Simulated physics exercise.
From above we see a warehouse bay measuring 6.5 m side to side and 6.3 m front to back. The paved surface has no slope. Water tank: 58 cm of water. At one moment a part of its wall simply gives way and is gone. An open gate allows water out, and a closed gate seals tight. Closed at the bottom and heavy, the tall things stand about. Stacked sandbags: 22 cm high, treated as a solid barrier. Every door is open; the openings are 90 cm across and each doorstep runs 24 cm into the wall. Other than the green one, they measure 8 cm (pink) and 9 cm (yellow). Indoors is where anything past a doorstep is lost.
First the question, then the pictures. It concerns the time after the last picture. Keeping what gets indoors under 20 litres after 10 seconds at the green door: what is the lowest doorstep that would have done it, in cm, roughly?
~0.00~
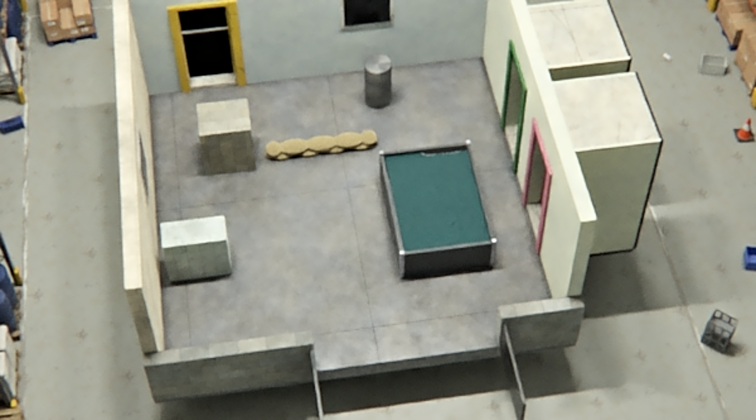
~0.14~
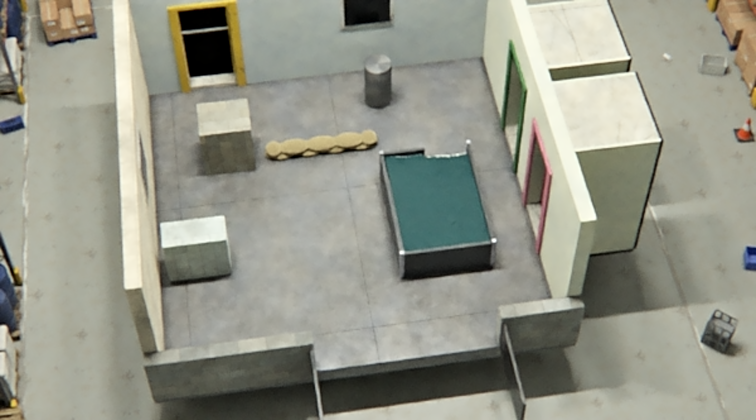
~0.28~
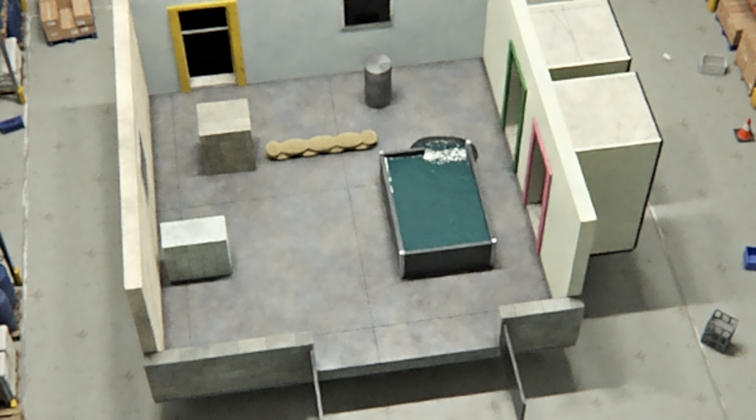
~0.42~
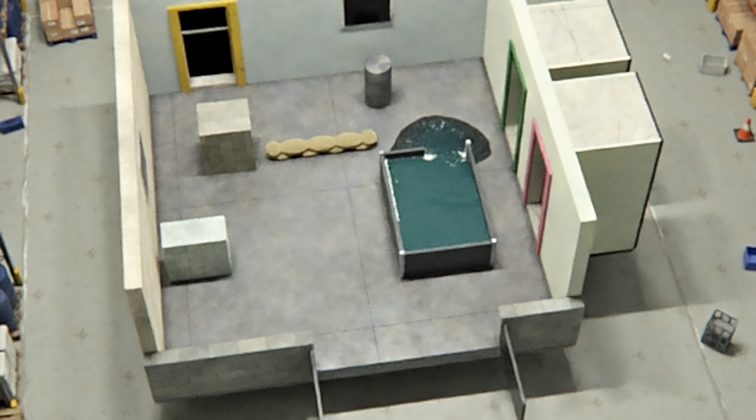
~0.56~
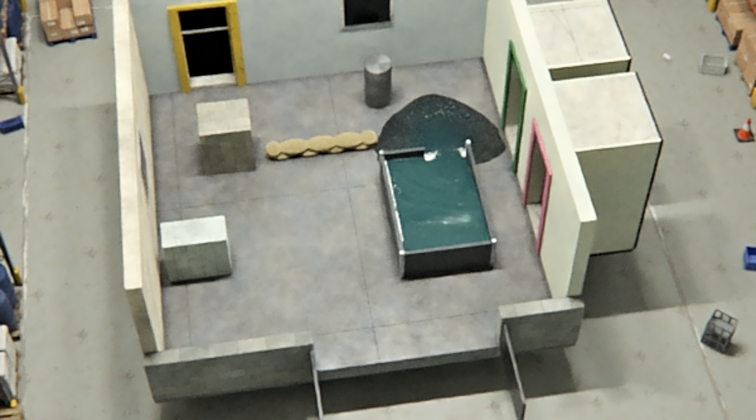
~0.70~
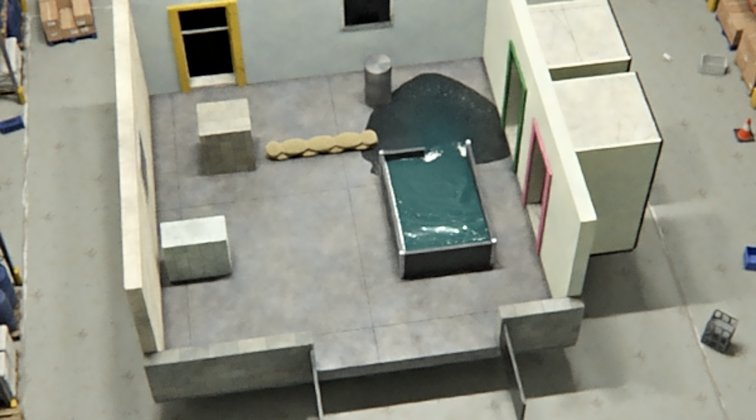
Close to 7 cm is just enough.
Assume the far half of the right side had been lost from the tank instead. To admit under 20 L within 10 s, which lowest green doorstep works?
Then roughly 28 cm.
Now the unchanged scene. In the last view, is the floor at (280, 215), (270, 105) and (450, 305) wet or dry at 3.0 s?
Spot one bone dry, spot two awash, spot three bone dry.
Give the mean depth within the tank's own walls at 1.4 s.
The mean depth is roughly 42 cm.
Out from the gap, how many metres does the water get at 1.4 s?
2.8 m.
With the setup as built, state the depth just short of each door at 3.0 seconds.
In cm: Green 5, pink 0, yellow 2.
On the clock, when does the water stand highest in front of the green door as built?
Roughly at 4.5 s.
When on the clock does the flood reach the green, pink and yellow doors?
Times: Green = 0.9 s, pink = 4.5 s, yellow = 2.8 s.
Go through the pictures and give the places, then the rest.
The water tank at (436, 199) is whole and still, 58 cm deep; the green door at (514, 112) is dry, in the first picture.
The front is at a hidden place, 0.3 m from the gap on the far side; 0.2 m2 of floor is wet, 58 cm left at the back, in the second picture.
Water pours out on the far side and has run 0.8 m, to (428, 140); about 9 cm deep outside, 58 cm at the back, in the third picture.
Water pours out on the far side and has run 1.2 m, to (424, 121); about 6 cm deep outside, 58 cm at the back, in the fourth picture.
Water pours out on the far side and has run 1.8 m, to (422, 100); about 4 cm deep outside, 58 cm at the back, in the fifth picture.
Water pours out on the far side and has run 2.3 m, to (420, 79); about 4 cm deep outside, 55 cm at the back; 0.0 m in a straight line remain to the green door at (514, 112), in the sixth picture.
After 1.4 s water covers 15 % of the floor, deepest (38 cm) near (485, 62); 5 cm at the green door, 0 litres in over its 13 cm doorstep.
After 3.0 s water covers 25 % of the floor, deepest (26 cm) near (398, 93); 5 cm at the green door, 0 litres in over its 13 cm doorstep.
After 10.0 s water covers 75 % of the floor, deepest (12 cm) near (254, 89); 6 cm at the green door, 0 litres in over its 13 cm doorstep.
At the green door as built, the water arrived by 0.9 s and peaked near 9 cm at 4.6 s.
With a doorstep of 6.5 cm, 26 litres would have come in within the 10 s; with 8 cm, 12 litres. So under 20 litres takes about 7 cm.
